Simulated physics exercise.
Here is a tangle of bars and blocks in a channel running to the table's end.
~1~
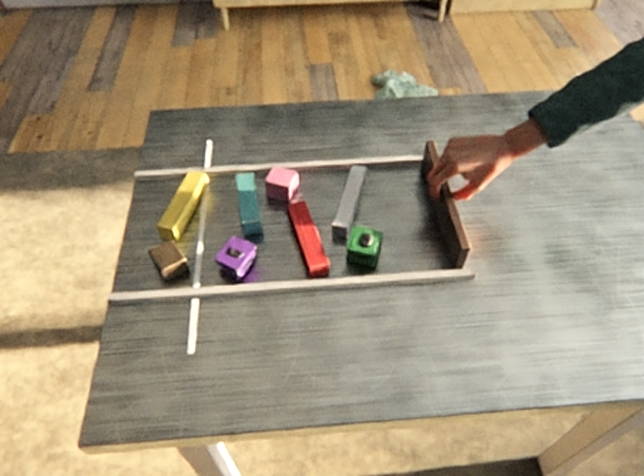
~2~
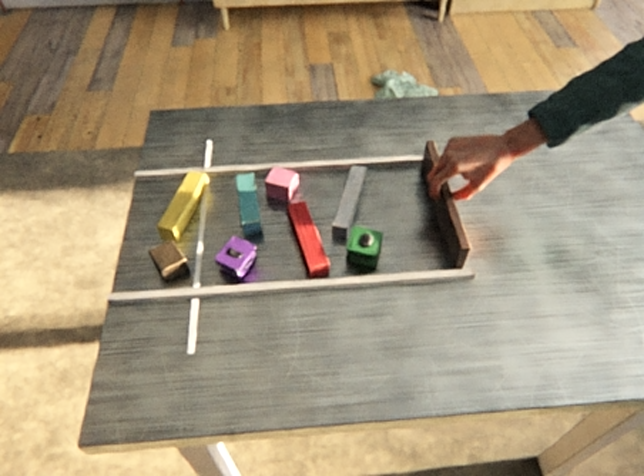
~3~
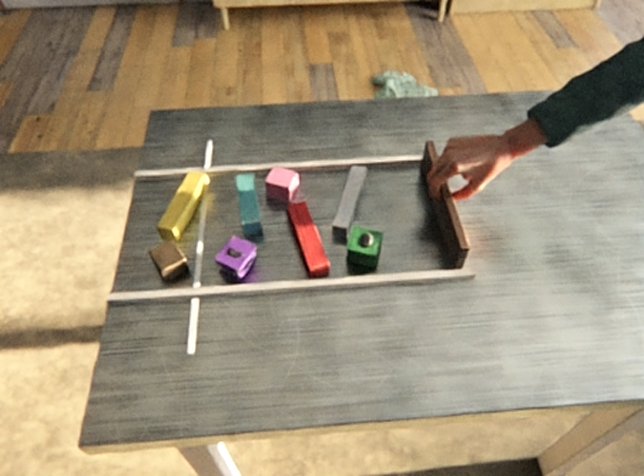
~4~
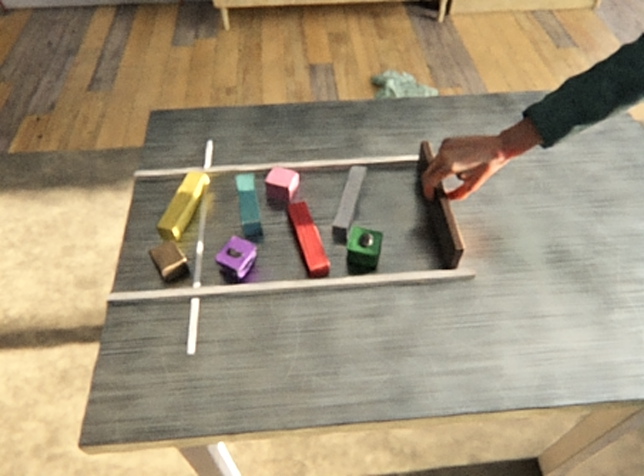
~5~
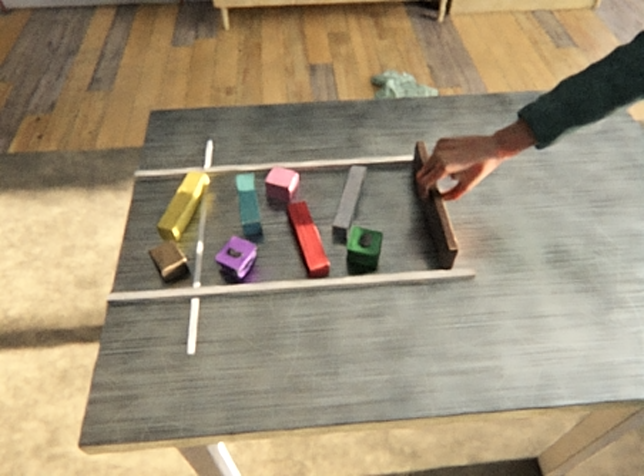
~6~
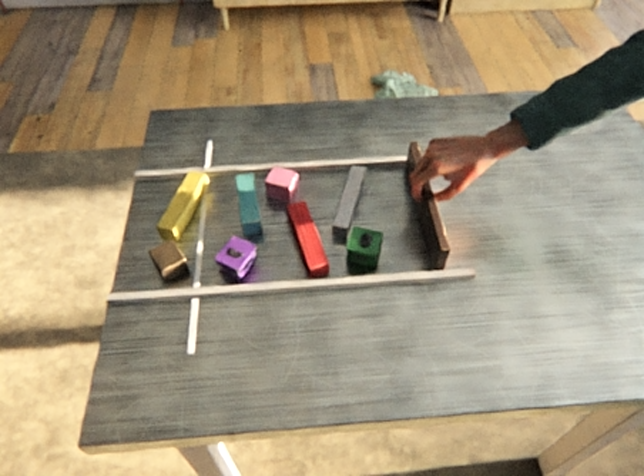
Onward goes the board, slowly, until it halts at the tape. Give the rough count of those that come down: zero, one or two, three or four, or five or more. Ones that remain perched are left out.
After the push, only one or two have dropped.
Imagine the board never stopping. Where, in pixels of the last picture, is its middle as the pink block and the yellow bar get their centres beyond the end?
First near (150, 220), second near (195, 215).
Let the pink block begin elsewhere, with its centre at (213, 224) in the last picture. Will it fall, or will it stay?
Note - pink block retained.
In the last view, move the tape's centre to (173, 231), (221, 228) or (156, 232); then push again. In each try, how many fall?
In order, the counts are 4, 0 and 5.
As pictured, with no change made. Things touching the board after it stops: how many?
That makes 2.
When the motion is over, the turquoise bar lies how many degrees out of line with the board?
Roughly 0° out of line.
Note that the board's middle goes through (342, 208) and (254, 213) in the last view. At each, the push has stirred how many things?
First 3 and then 8.
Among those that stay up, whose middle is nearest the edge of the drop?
Looking at the middles, it's the yellow bar.
A little later, none off yet; black block at rest near (169, 261); yellow bar at rest near (184, 205); purple case at rest near (237, 259).
When it is over, the number that fall off is one or two; down, black block.
